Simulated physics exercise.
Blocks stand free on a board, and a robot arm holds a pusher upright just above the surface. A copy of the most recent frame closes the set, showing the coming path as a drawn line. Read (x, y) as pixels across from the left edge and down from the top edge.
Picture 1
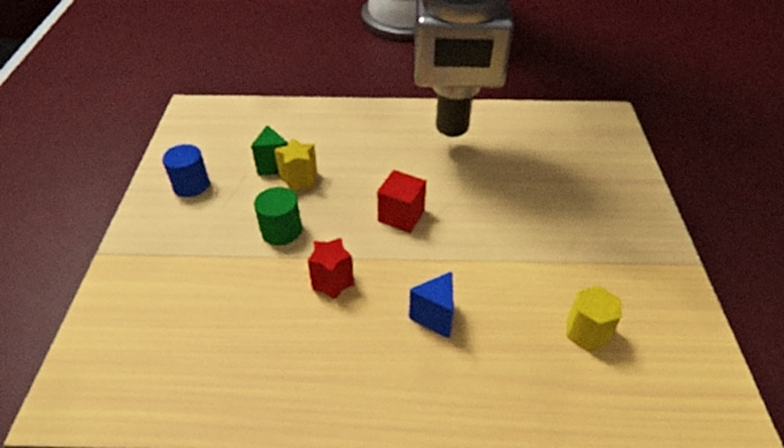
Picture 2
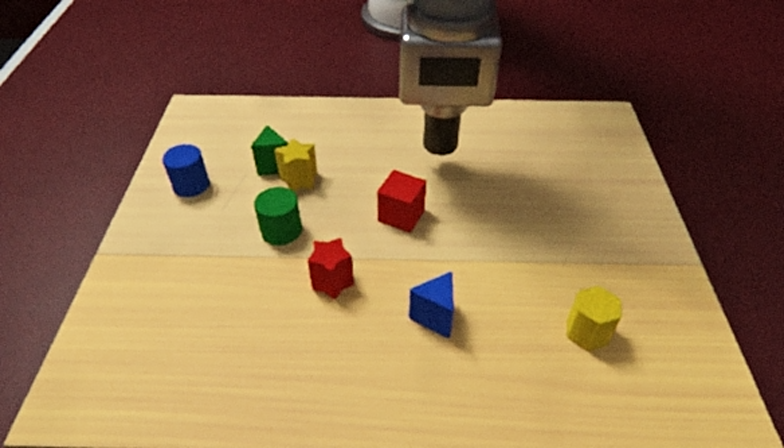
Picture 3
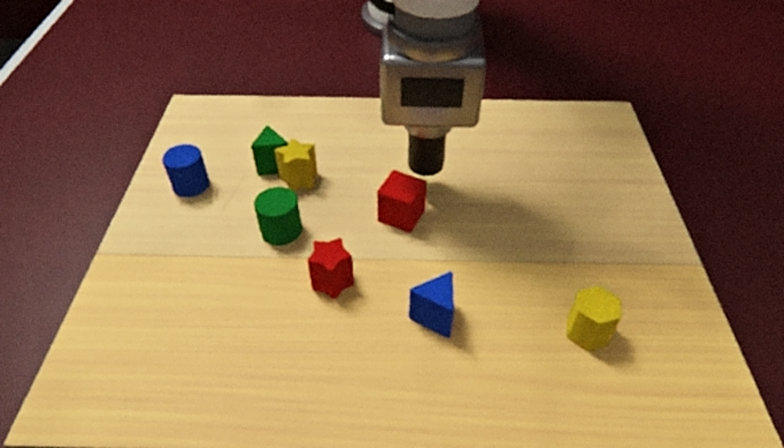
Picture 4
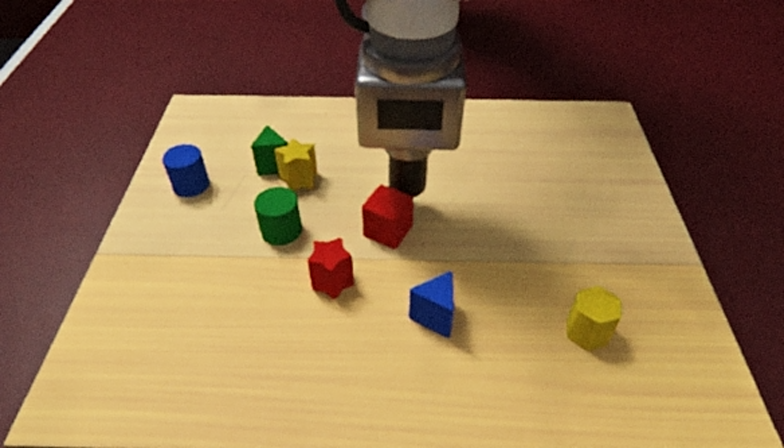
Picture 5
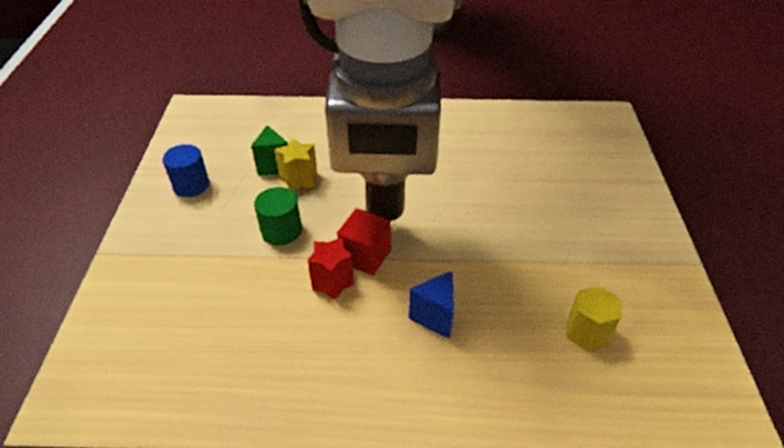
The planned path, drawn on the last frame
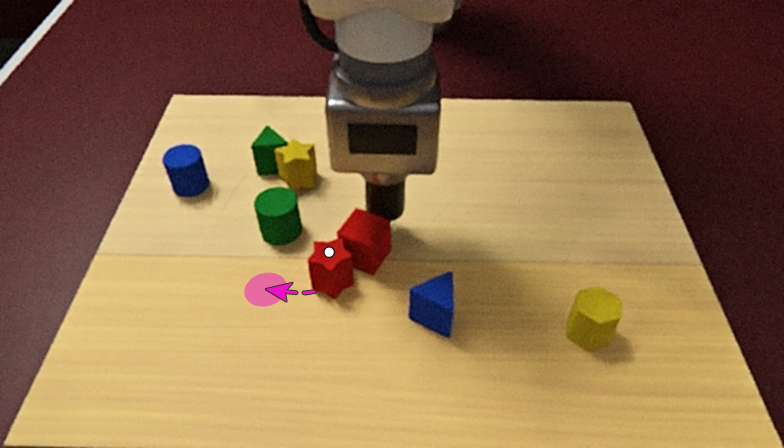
A robot arm holds a dark pusher upright over a pale wooden board on a dark red surface, seen from a fixed, raised view. Blue and green cylinders, a green triangle and a yellow star sit left, a red cube and red star near the middle, a blue triangle and yellow hexagon lower right. The pusher moves down and left, reaches the cube and pushes it beside the red star.
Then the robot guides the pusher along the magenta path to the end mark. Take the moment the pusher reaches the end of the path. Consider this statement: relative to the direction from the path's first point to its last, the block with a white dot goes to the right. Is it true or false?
The claim does not hold.
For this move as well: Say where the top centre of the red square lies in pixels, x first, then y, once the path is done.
The middle of its upper face should be somewhere near (266, 299).
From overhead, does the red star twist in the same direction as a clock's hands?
No.
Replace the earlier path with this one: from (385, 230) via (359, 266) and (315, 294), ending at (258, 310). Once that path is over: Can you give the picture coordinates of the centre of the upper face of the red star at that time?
My best guess is (220, 359).
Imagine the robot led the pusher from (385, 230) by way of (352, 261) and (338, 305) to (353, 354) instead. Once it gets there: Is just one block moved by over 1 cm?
No, that is not what happens.
Drawn move, from (385, 230) over (355, 260) and (318, 290) to (266, 289); the dot is on the red star.
The first path, step by step. One third of the way, pusher at (353, 240); red star at (297, 283), turned 25° anticlockwise; red square at (326, 258).
Two thirds of the way, pusher at (315, 271); red star at (258, 324), turned 35° anticlockwise; red square at (286, 292).
At the end, pusher at (261, 269); green cylinder still; red star at (249, 336), turned 50° anticlockwise; red square at (266, 299), turned 15° anticlockwise.
